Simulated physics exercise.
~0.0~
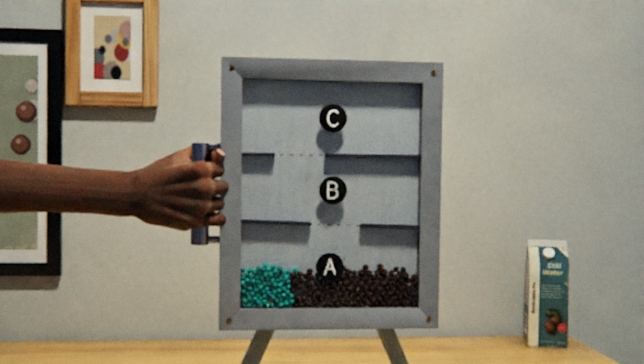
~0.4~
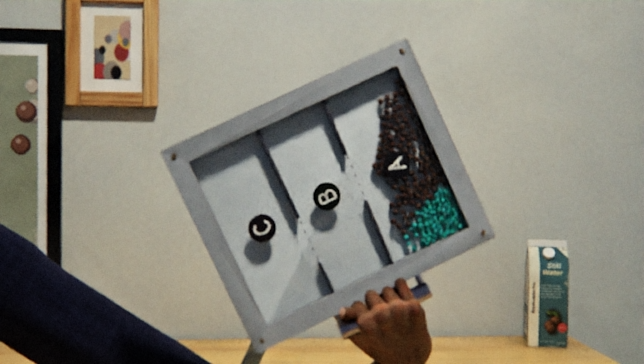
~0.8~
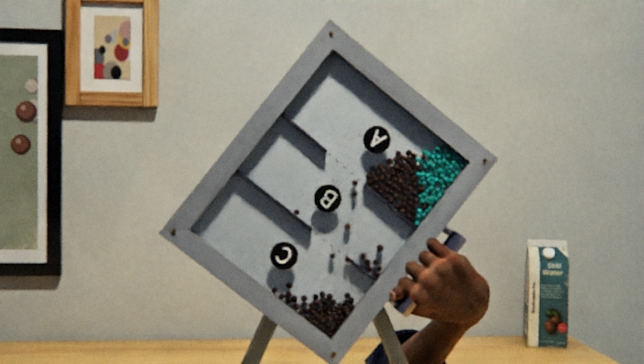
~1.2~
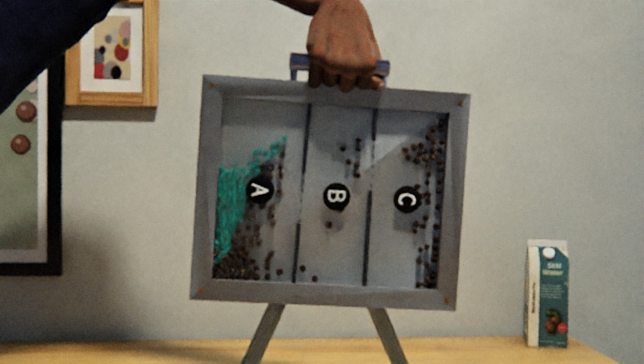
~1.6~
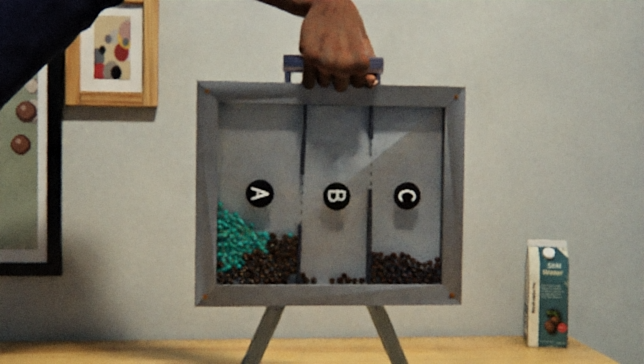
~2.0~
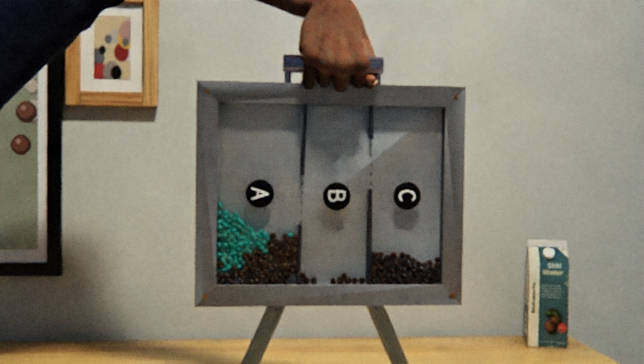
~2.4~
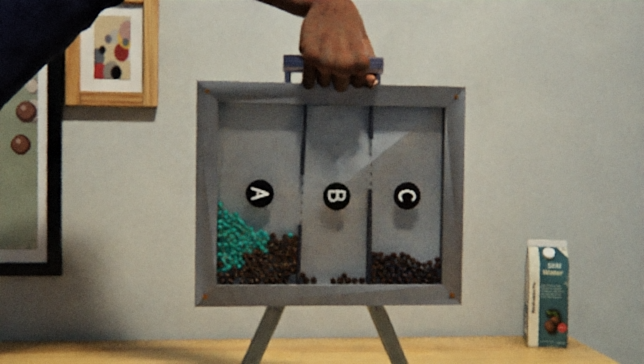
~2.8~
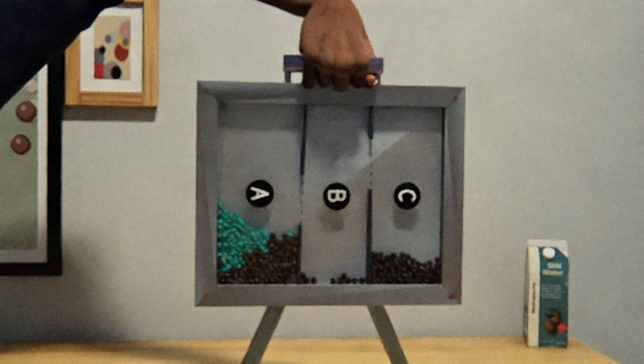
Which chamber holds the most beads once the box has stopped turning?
Chamber A holds the most, with all the turquoise beads and many of the dark ones heaped at its bottom on the left.
